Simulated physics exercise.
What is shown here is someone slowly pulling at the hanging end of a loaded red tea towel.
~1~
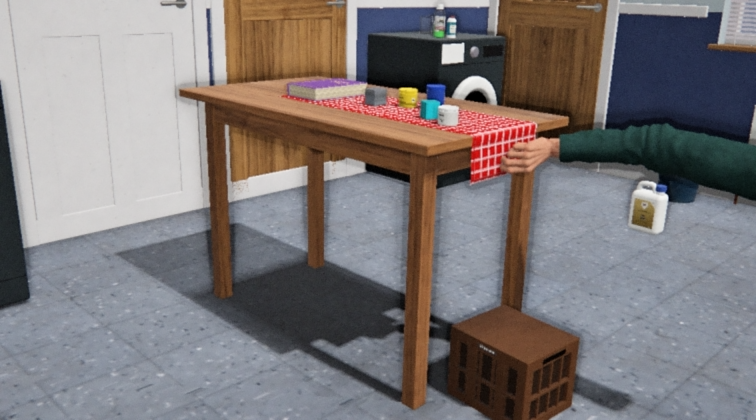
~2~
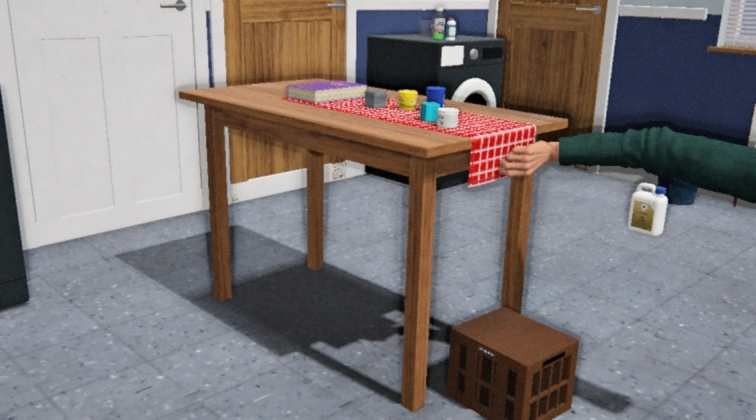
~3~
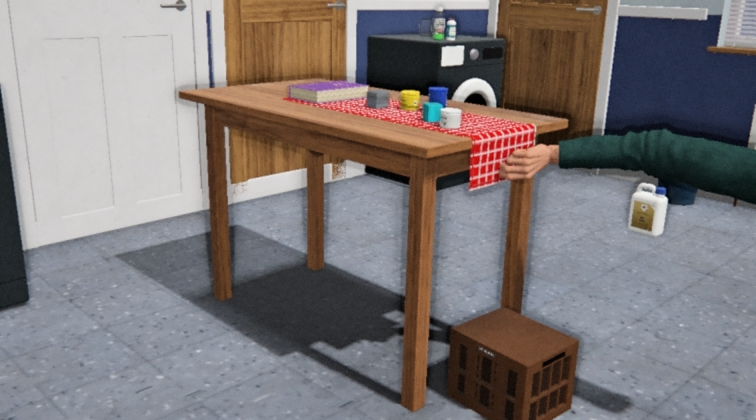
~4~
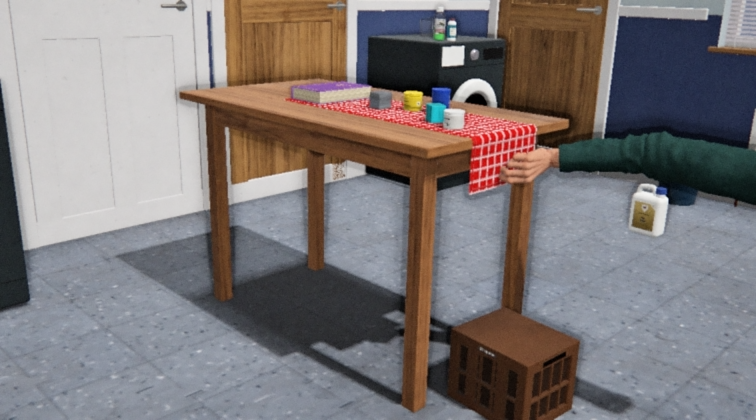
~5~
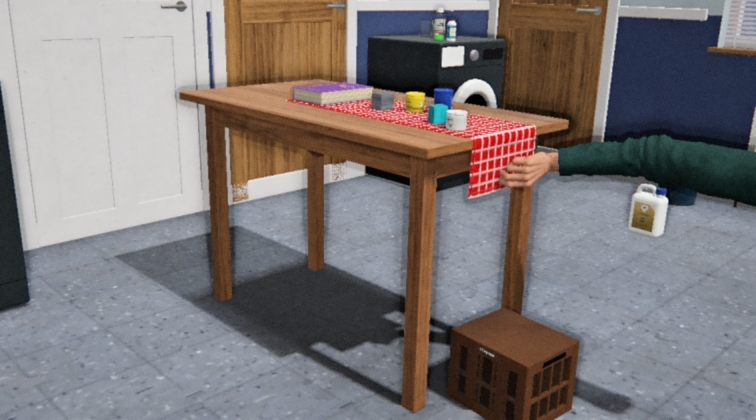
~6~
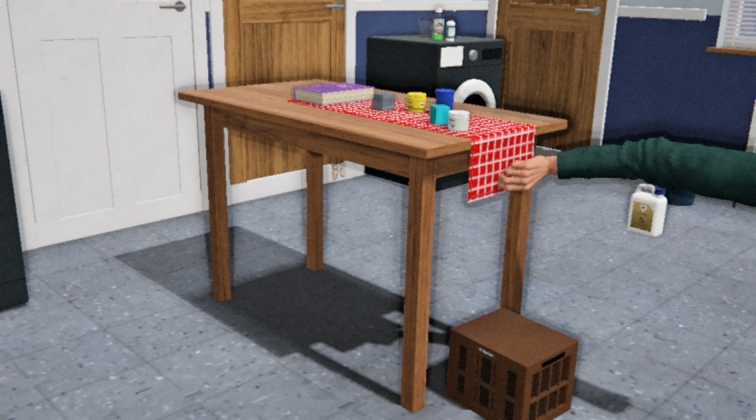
A hand in a dark green sleeve reaches in from the right of a grey-tiled room, seen from a fixed, slightly raised view, gripping a red-and-white cloth hanging off a wooden table's end. On the cloth sit grey, yellow, blue, turquoise and white items and a purple-covered book, with a brown crate below. The hand slowly draws the cloth slightly downward, and the items ride along a little rightward.
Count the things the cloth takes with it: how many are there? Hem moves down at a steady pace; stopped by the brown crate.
Four.
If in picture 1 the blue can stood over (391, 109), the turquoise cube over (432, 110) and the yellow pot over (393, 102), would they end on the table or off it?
My call: The blue can takes a tumble; the turquoise cube takes a tumble; the yellow pot hangs on.
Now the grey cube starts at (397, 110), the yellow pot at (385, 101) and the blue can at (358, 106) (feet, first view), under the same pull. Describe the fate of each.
Outcome: The grey cube is gone, the yellow pot is still in place, the blue can is still in place.
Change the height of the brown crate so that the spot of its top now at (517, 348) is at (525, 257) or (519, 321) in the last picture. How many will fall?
Then 1 and 3.
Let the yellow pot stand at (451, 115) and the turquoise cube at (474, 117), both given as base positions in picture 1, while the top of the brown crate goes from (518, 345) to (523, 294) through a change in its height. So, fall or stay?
Note: Yellow pot lost; turquoise cube lost.
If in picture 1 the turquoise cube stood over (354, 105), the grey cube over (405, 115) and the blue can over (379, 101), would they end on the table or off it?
Result - turquoise cube still up, grey cube down, blue can still up.
Soon after, hem near (499, 229); white pot gone.
After that, hem near (497, 282); white pot and turquoise cube gone.
And then, hem on the crate; white pot, turquoise cube, blue can and yellow pot gone.
In the end, hem on the crate; white pot, turquoise cube, blue can and yellow pot gone. The count of fallen things is four.
